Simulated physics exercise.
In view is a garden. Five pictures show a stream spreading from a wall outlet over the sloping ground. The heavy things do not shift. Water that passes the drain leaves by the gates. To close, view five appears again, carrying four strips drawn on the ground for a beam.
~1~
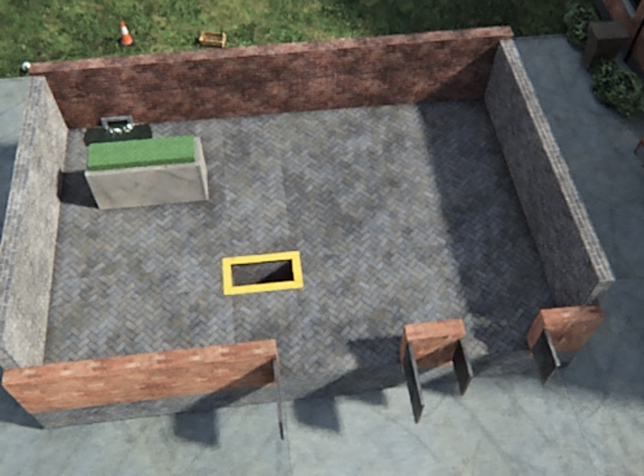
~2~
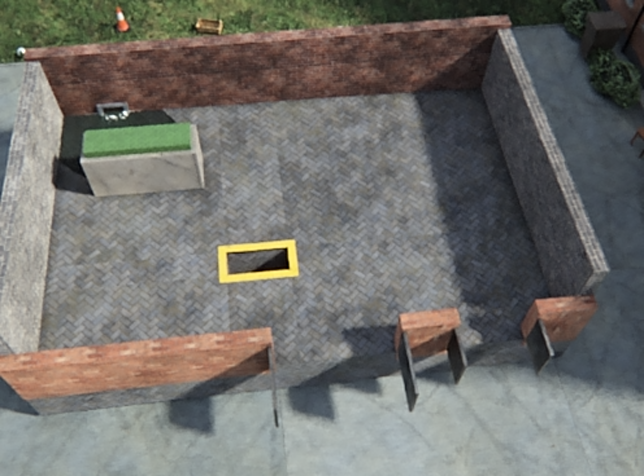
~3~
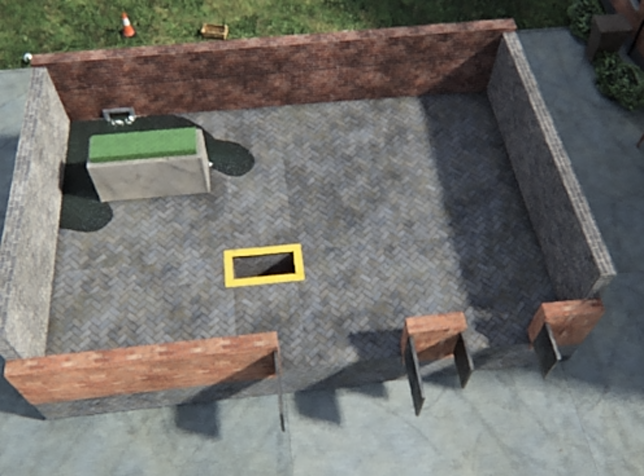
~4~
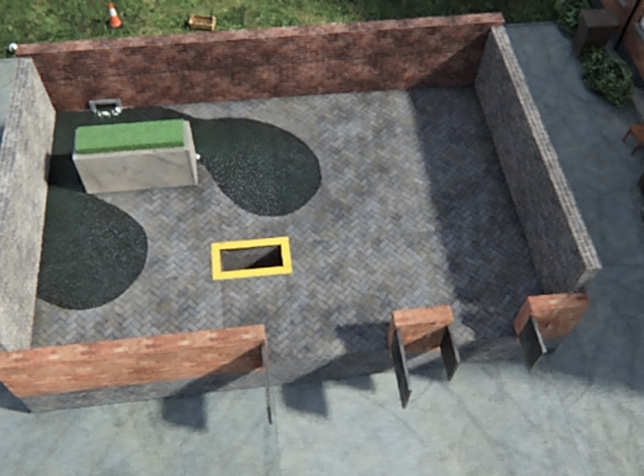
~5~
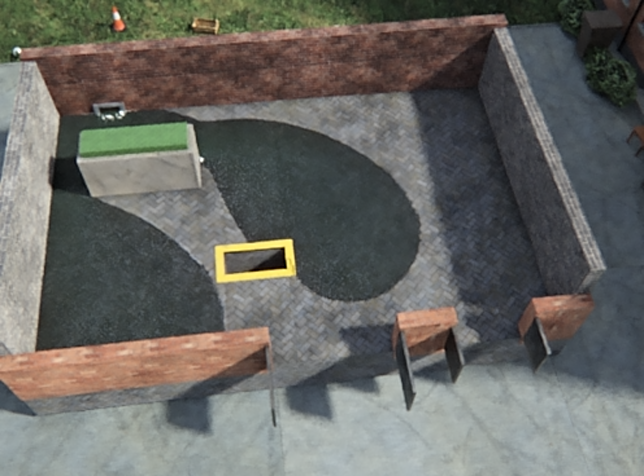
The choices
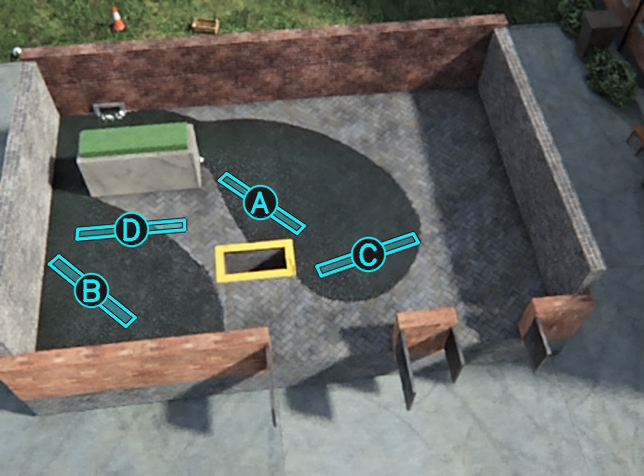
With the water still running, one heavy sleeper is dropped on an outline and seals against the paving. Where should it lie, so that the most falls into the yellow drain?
Choose D.
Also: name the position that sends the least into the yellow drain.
The answer is A.
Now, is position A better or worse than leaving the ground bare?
Position A is worse.
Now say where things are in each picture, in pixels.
Outfall at (118, 122); yellow drain at (262, 273); open gate at (490, 340); open gate at (339, 356); water covers 2 % of the ground and shows as far out as (93, 133); yellow drain still dry.
Water covers 6 % of the ground and shows as far out as (72, 163); yellow drain still dry.
Water covers 11 % of the ground and shows as far out as (235, 173); yellow drain still dry.
Water covers 24 % of the ground and shows as far out as (316, 175); yellow drain still dry.
Water covers 44 % of the ground and shows as far out as (385, 289); yellow drain still dry.
On the marked copy, A from (222, 177) to (300, 229); B from (54, 260) to (130, 322); C from (319, 271) to (415, 238); D from (77, 234) to (184, 224).
With A, about 2 % of the stream runs into the yellow drain, about 98 % out by the gates.
With B, about 6 % of the stream runs into the yellow drain, about 94 % out by the gates.
With C, about 7 % of the stream runs into the yellow drain, about 93 % out by the gates.
With D, about 19 % of the stream runs into the yellow drain, about 80 % out by the gates.
